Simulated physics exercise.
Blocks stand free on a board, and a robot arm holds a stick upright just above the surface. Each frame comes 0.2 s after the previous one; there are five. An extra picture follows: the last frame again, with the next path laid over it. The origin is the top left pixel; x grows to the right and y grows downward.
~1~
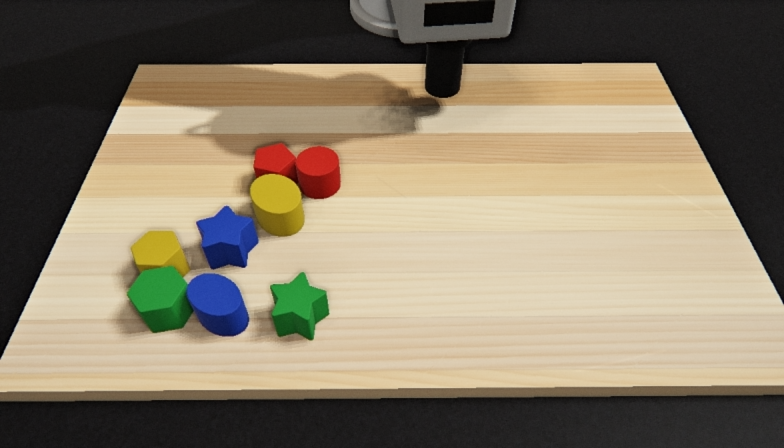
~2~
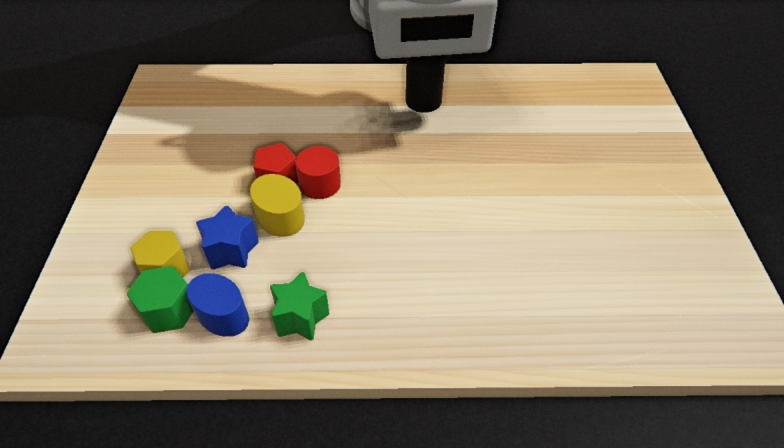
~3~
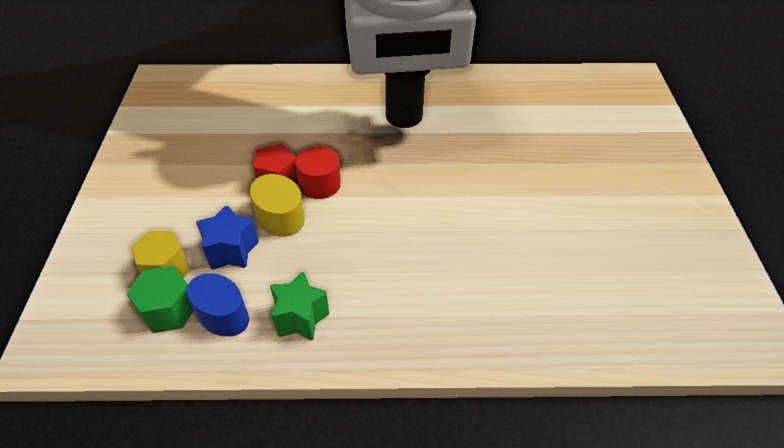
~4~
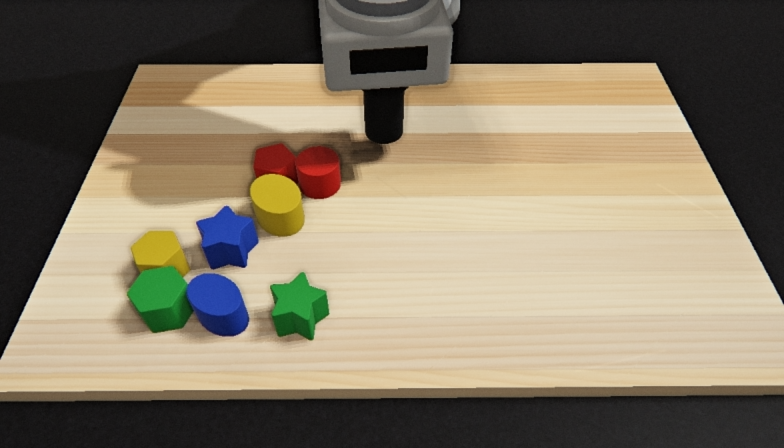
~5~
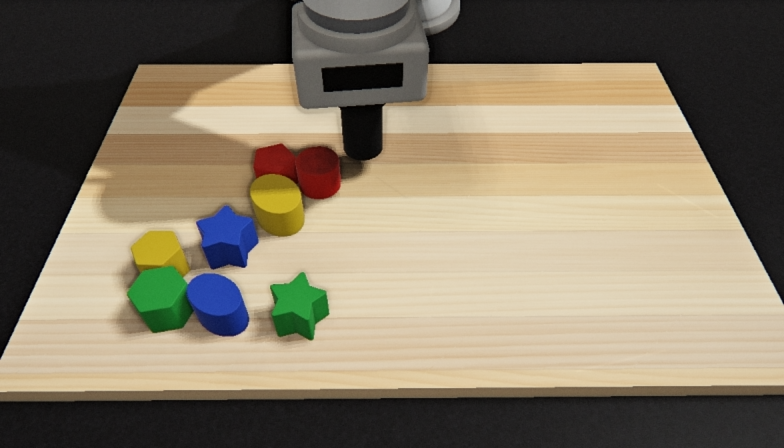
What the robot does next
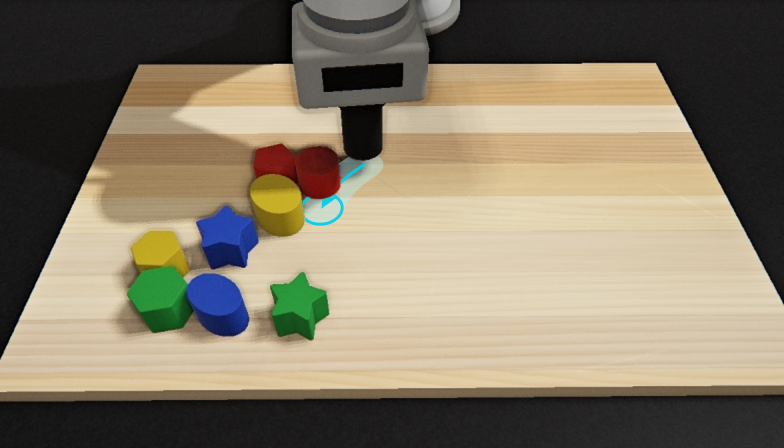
Robot arm moving a black stick down and left over a wooden board toward red blocks, while the coloured blocks stay still.
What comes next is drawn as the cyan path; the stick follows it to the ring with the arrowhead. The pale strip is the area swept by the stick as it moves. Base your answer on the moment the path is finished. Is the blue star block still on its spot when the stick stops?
No - that is not the case.
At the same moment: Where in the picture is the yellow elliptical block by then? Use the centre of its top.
So, by the moment the path ends, you'll find the top centre of the yellow elliptical block at (236, 207).
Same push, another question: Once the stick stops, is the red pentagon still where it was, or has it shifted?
It is carried off its spot.
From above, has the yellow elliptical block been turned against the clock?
My answer is yes.
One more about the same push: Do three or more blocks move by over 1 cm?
Yes, that is what happens.
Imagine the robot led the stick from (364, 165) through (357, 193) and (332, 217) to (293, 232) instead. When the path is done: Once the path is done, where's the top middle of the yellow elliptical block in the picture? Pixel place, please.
The centre of its top will be at (243, 195).
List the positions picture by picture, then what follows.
In the first frame, tip of the stick (442, 88), middles of tops, blue star block (223, 227), red pentagon (273, 157), yellow elliptical block (275, 193), red cylinder (317, 160).
In the second frame, stick (424, 102), nothing pushed.
In the third frame, stick (404, 117), nothing pushed.
In the fourth frame, stick (384, 132), nothing pushed.
In the fifth frame, stick (363, 148), blue star block (223, 227), red pentagon (273, 157), yellow elliptical block (275, 193), red cylinder (317, 160).
The line goes from (364, 165) through (339, 184) to (322, 209).
On the path given first. Halfway along, stick (338, 167); red pentagon (263, 156); yellow elliptical block (265, 197), turned 15° anticlockwise; red cylinder (296, 170).
At the end, stick (319, 192); blue star block (209, 239); red pentagon (259, 155); yellow elliptical block (236, 207), turned 40° anticlockwise; red cylinder (275, 182).
